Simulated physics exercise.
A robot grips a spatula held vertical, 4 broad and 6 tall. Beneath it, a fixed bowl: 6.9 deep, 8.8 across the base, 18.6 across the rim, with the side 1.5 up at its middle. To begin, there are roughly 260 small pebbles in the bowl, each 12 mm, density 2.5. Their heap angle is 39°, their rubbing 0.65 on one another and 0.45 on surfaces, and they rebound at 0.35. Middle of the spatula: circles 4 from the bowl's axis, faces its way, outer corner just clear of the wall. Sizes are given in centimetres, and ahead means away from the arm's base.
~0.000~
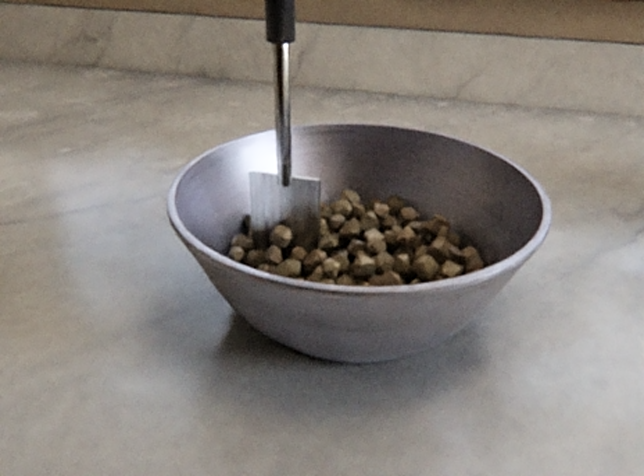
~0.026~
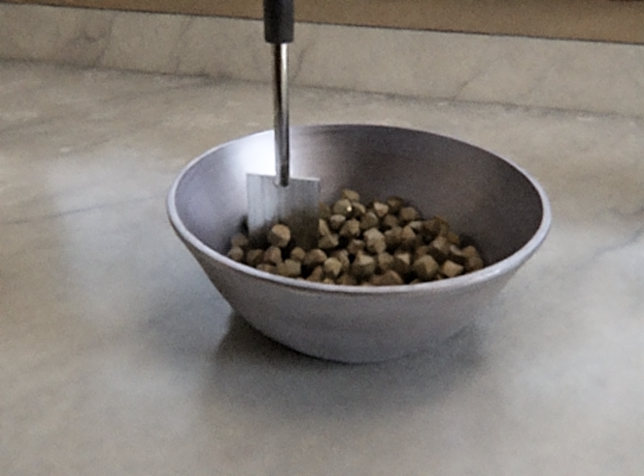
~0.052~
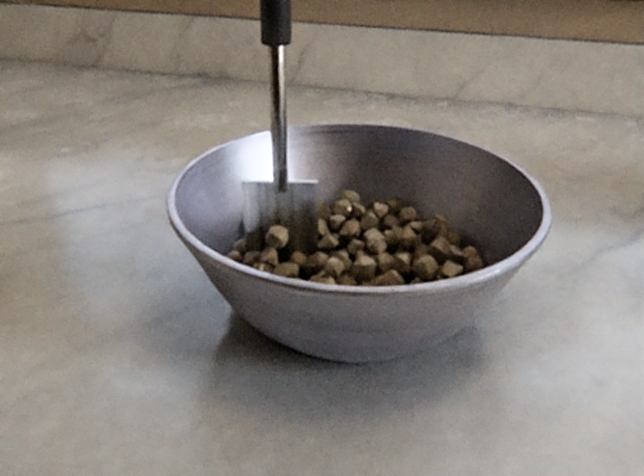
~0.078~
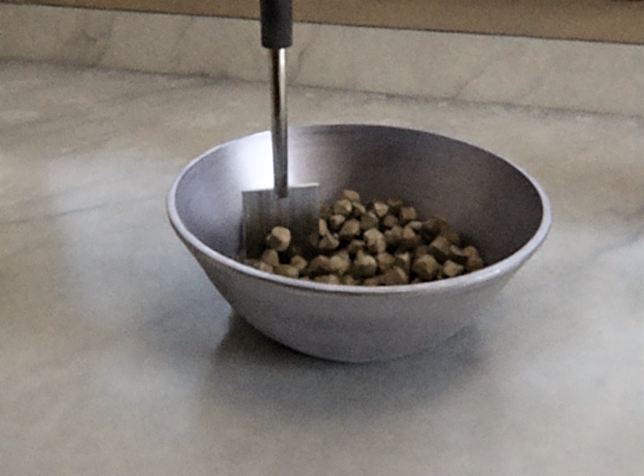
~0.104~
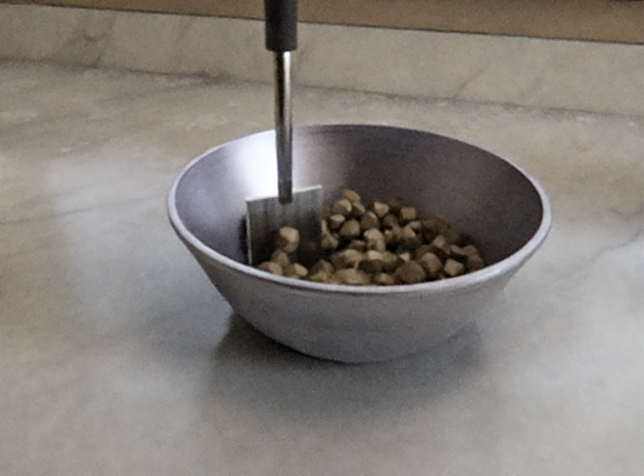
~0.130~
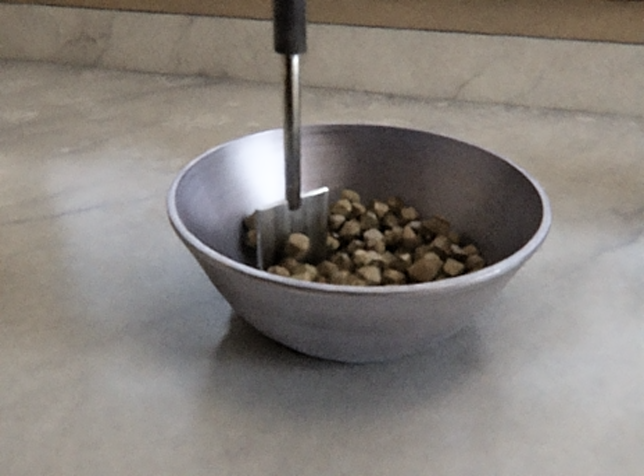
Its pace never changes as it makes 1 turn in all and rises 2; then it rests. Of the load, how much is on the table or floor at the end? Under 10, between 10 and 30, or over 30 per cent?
Under 10 per cent.
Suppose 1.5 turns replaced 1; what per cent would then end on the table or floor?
I'd expect around 0 per cent.
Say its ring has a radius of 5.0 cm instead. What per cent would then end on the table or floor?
Some 0 percent would.
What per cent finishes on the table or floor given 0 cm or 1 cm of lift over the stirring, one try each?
About 0 per cent on the first try and 0 per cent on the second.
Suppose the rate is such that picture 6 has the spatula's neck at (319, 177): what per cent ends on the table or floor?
Close to 5 in a hundred.
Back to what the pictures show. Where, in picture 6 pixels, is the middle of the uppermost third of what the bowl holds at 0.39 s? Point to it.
Look near (463, 221) for its middle.
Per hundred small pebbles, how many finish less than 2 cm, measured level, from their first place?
That comes to some 10 per cent.
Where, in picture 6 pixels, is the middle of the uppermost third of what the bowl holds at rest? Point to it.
Close to (277, 247).
By 0.39 s, 171° round, highest piece 8 above the table; 259 in the bowl, 1 in flight or on the tool.
By 0.64 s, 291° round, highest piece 8 above the table; 257 in the bowl, 2 on the table or floor, 1 in flight or on the tool.
By 0.97 s, 0° round, highest piece 6 above the table; 257 in the bowl, 3 on the table or floor.
By 1.67 s, 0° round, highest piece 6 above the table; 257 in the bowl, 3 on the table or floor.
Final count, 257 in the bowl, 3 on the table or floor. That is 1 % on the table or floor.
